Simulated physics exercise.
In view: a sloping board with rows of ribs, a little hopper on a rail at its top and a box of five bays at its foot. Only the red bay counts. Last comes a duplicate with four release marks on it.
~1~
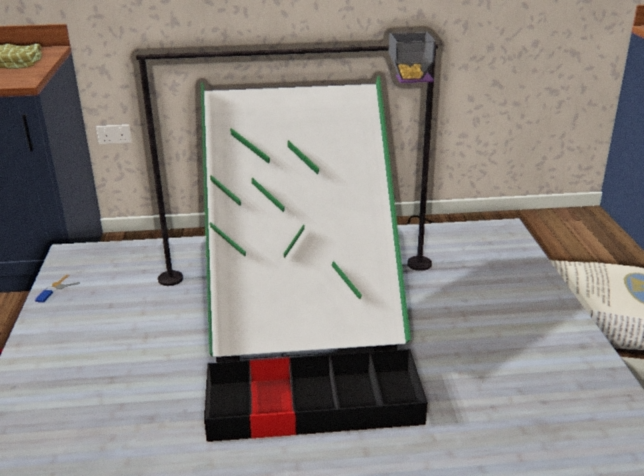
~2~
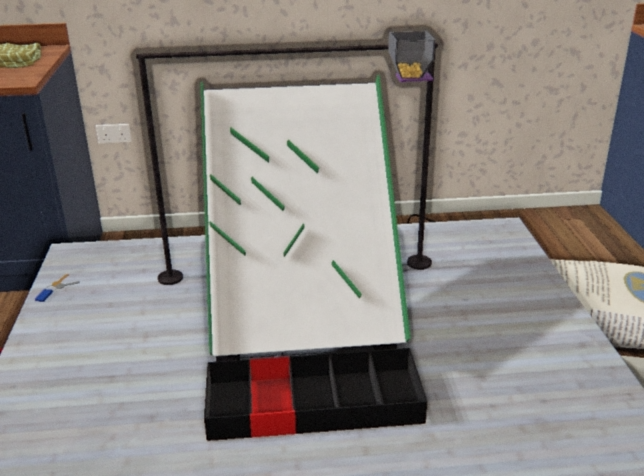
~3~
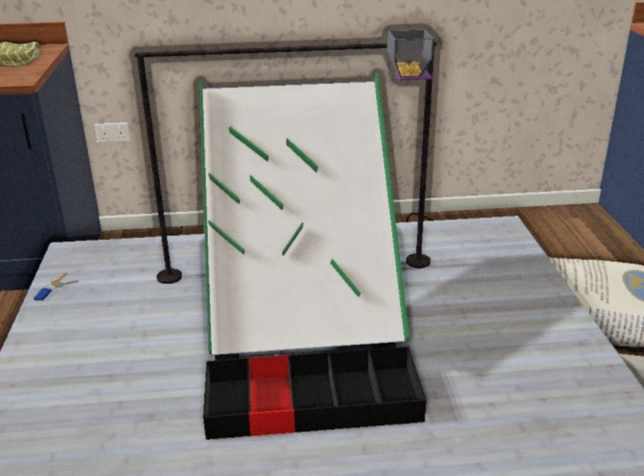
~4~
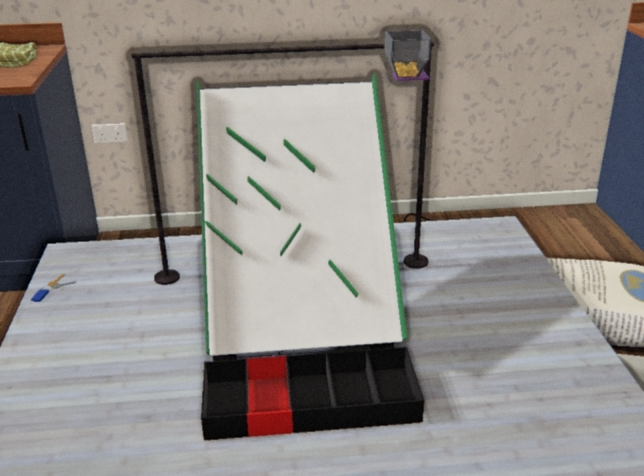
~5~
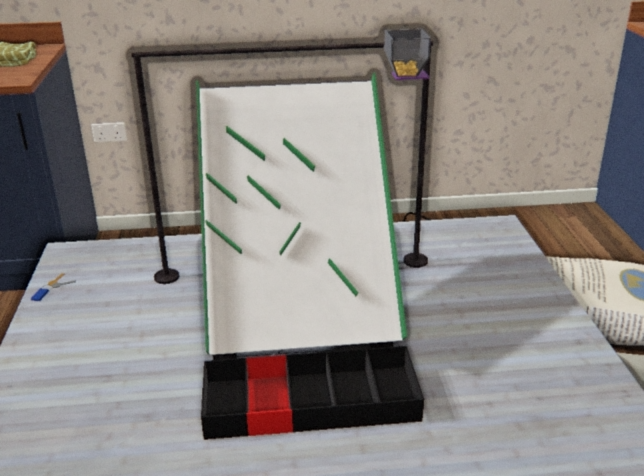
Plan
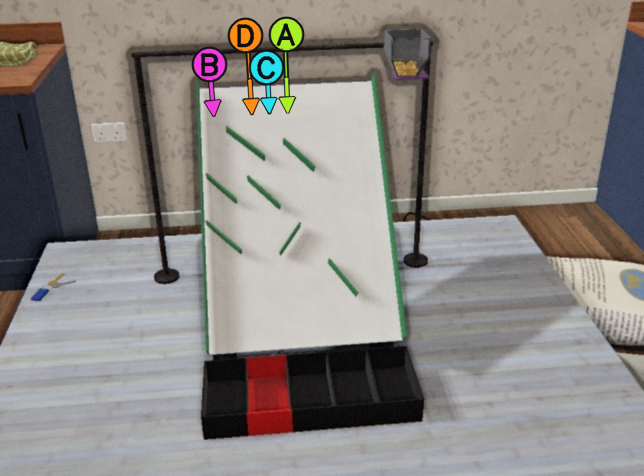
In the video, a small hopper holding yellowish pieces sits at the right end of a dark rail above a sloping white board with green ribs and a box of black bays and one red; apart from slight view shifts, nothing visibly moves.
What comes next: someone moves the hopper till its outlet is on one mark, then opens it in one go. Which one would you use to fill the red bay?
Mark B does it best.
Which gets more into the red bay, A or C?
C it is.
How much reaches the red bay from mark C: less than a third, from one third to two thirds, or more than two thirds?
Less than a third.
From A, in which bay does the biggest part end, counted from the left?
It is the fifth one.
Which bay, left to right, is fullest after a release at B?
The second.
On the marked copy, mark A meets the board at (287, 107); mark B meets the board at (213, 110); mark C meets the board at (269, 107); mark D meets the board at (251, 108).
With A, about a tenth in the red bay, the larger part in other bays.
With B, roughly half in the red bay, roughly a third in other bays, just a few held on the board.
With C, roughly a quarter in the red bay, the larger part in other bays.
With D, about a tenth in the red bay, the larger part in other bays, just a few outside the box.
